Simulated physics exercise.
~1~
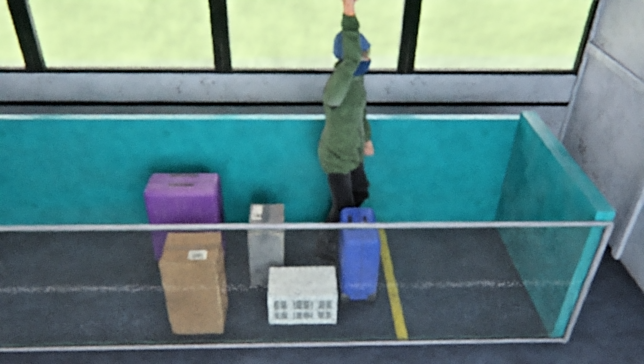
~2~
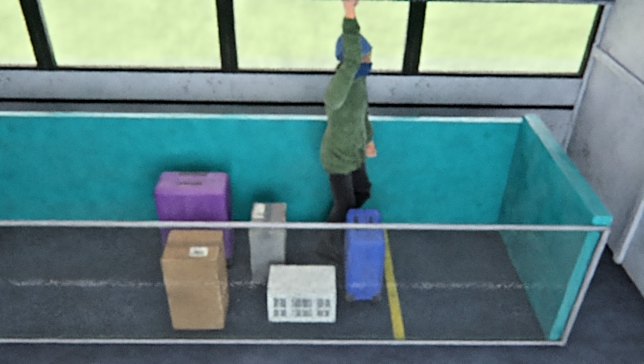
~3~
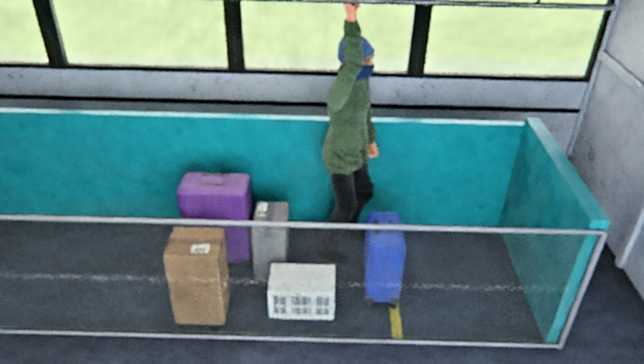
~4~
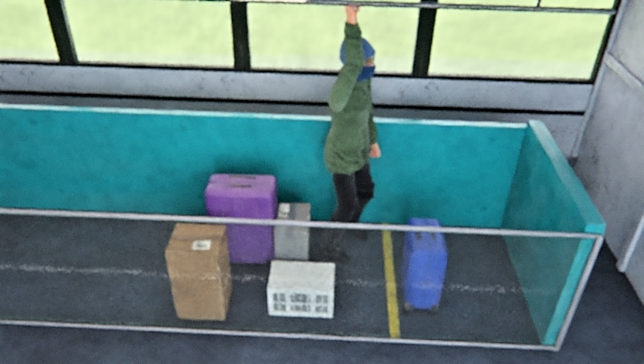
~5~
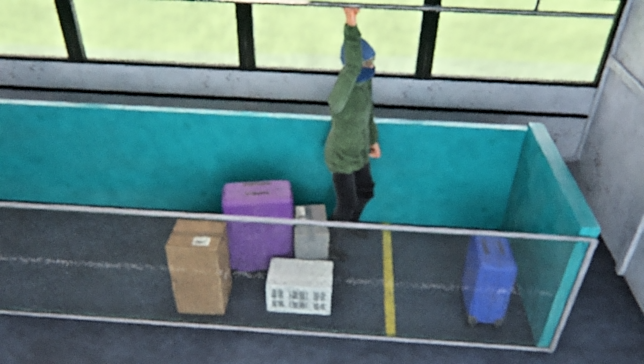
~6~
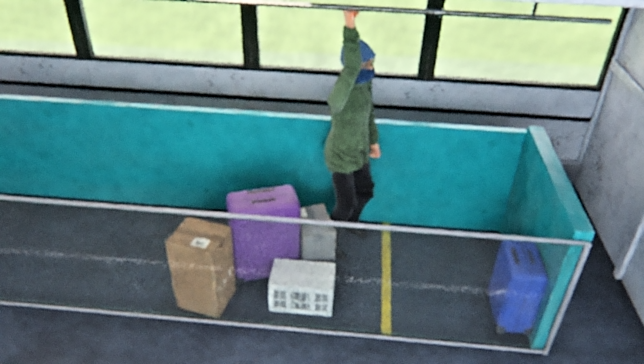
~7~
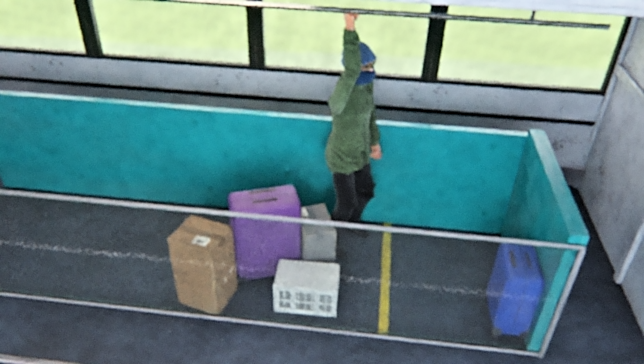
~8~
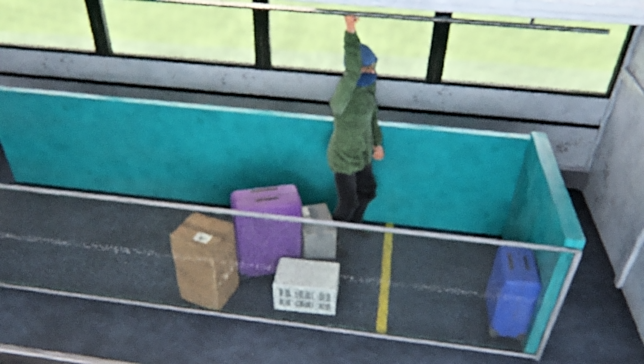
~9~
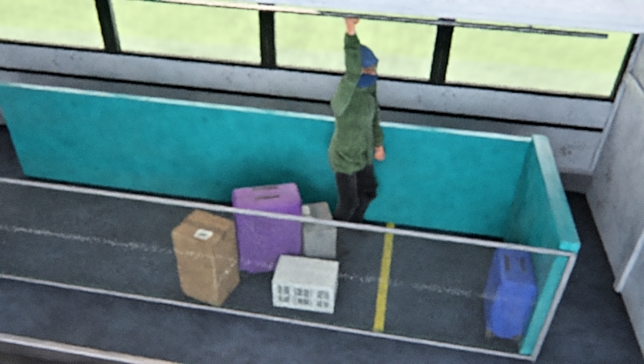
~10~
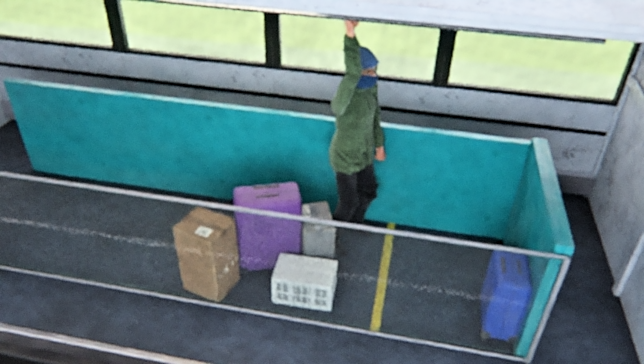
A blue suitcase rolls right across the yellow line while a purple one stops short.
